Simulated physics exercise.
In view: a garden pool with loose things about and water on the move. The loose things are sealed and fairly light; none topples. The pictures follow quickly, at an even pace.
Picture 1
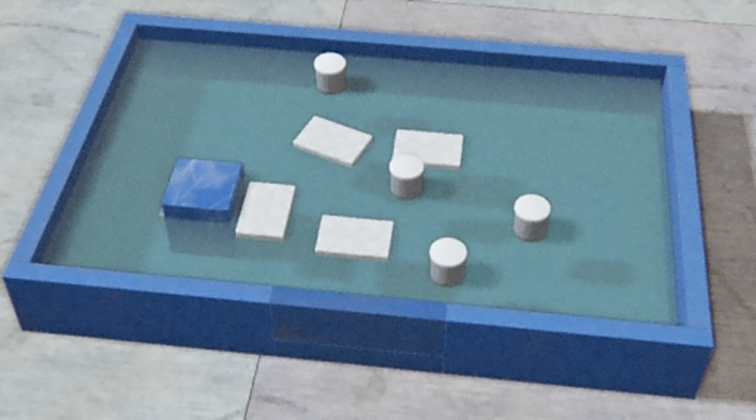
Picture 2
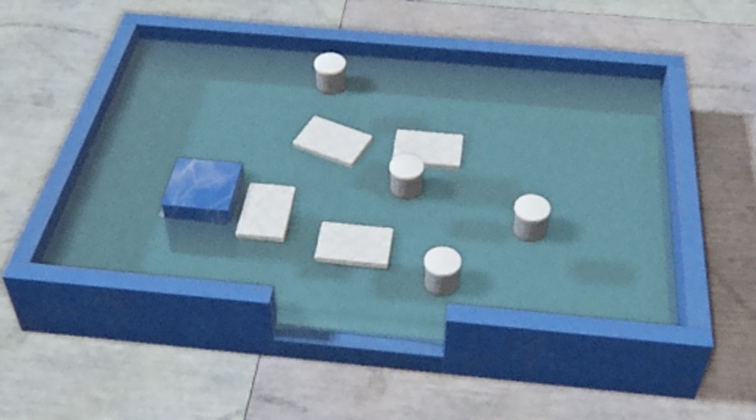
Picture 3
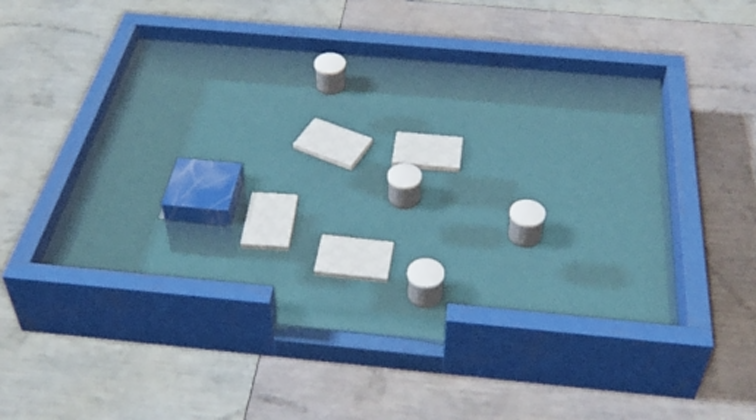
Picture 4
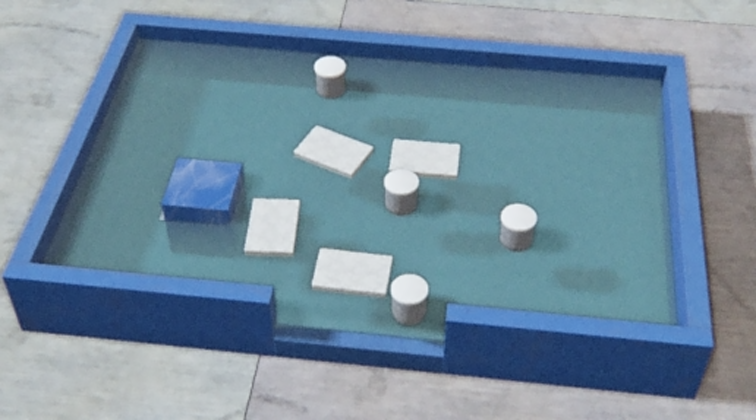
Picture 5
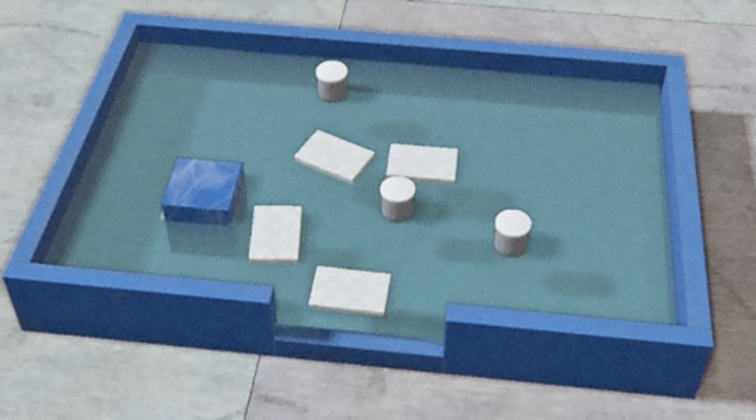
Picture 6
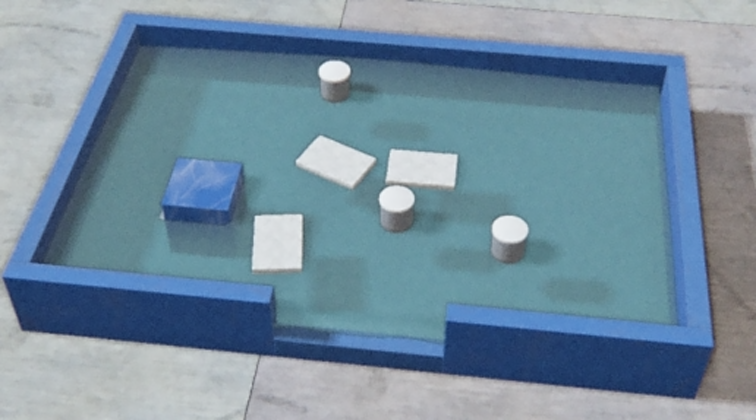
Part of a blue pool's front wall opened, and the white cylinders and flat pieces floating inside drifted toward the gap, one cylinder and then one flat piece disappearing there while the blue block stayed put.
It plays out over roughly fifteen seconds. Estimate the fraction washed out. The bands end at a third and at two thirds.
It is two thirds or more.
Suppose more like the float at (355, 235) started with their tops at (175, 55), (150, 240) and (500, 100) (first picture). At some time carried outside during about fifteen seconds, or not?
As listed: Kept in, yes, left behind.
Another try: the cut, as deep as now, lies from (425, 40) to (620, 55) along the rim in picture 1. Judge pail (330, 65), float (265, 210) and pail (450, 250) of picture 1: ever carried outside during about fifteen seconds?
As listed: Carried outside, left behind, inside.
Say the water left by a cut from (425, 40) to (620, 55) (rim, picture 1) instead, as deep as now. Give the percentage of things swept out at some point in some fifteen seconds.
Close to 40 %.
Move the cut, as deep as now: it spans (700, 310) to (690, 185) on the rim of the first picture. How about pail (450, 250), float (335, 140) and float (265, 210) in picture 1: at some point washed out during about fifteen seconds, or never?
In that order: Washed out, no, left behind.
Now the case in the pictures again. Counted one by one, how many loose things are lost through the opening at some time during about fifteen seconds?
That makes 7.
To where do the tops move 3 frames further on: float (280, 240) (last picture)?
At about (296, 270).
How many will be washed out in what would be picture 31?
7 of them.
A moment on, 2 of 8 are out; 6 afloat.
Next, 5 of 8 are out; 3 afloat.
Later, 7 of 8 are out; 1 afloat.
In the end, 7 of 8 are out; 1 afloat.
